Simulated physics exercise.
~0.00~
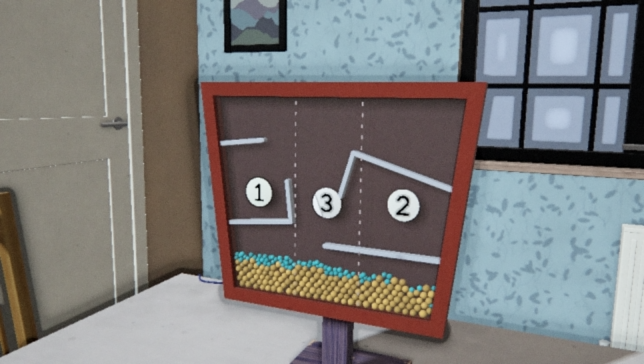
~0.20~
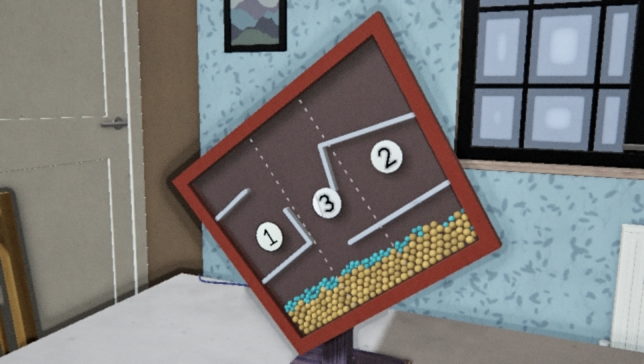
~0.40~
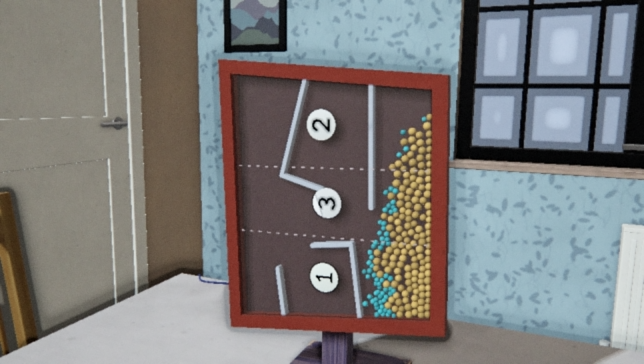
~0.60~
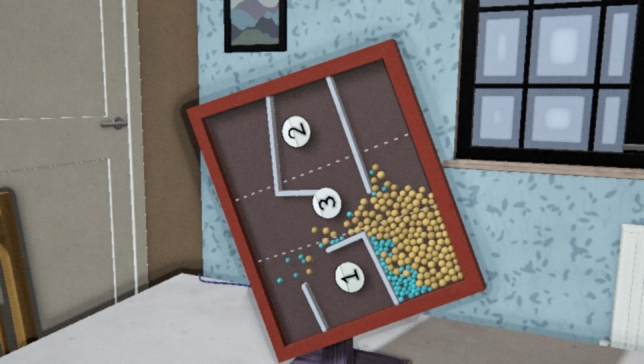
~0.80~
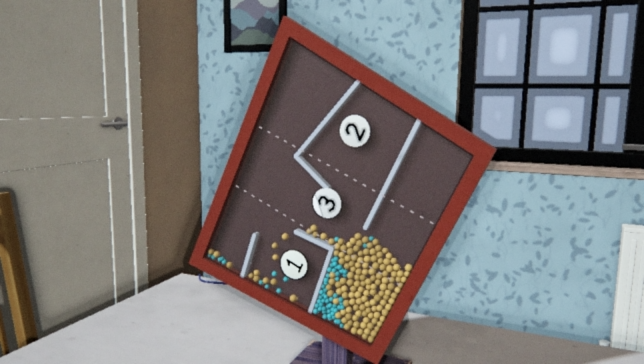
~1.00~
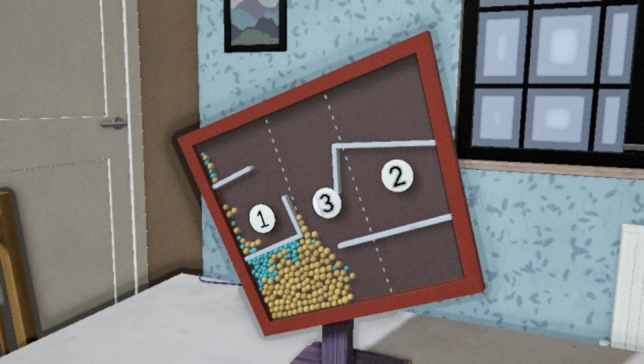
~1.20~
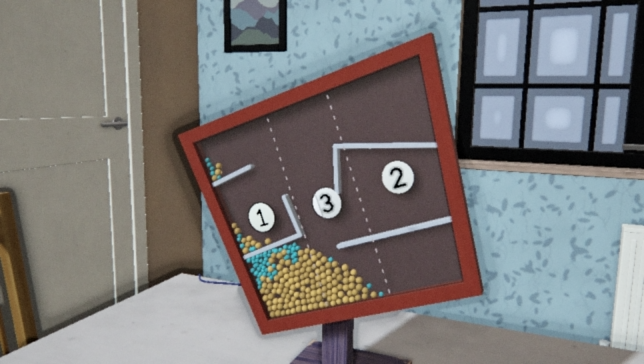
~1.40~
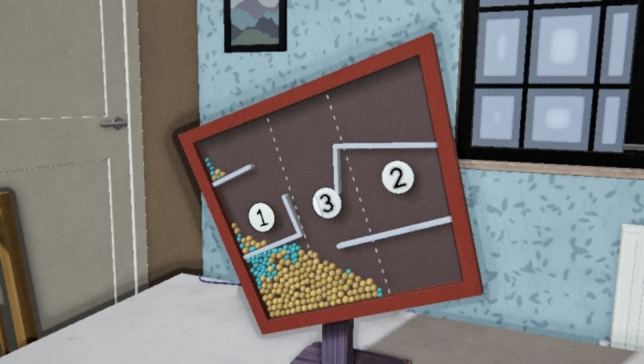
In a room, a bead-filled box turns anticlockwise, swings partway back, and its beads settle lower left.
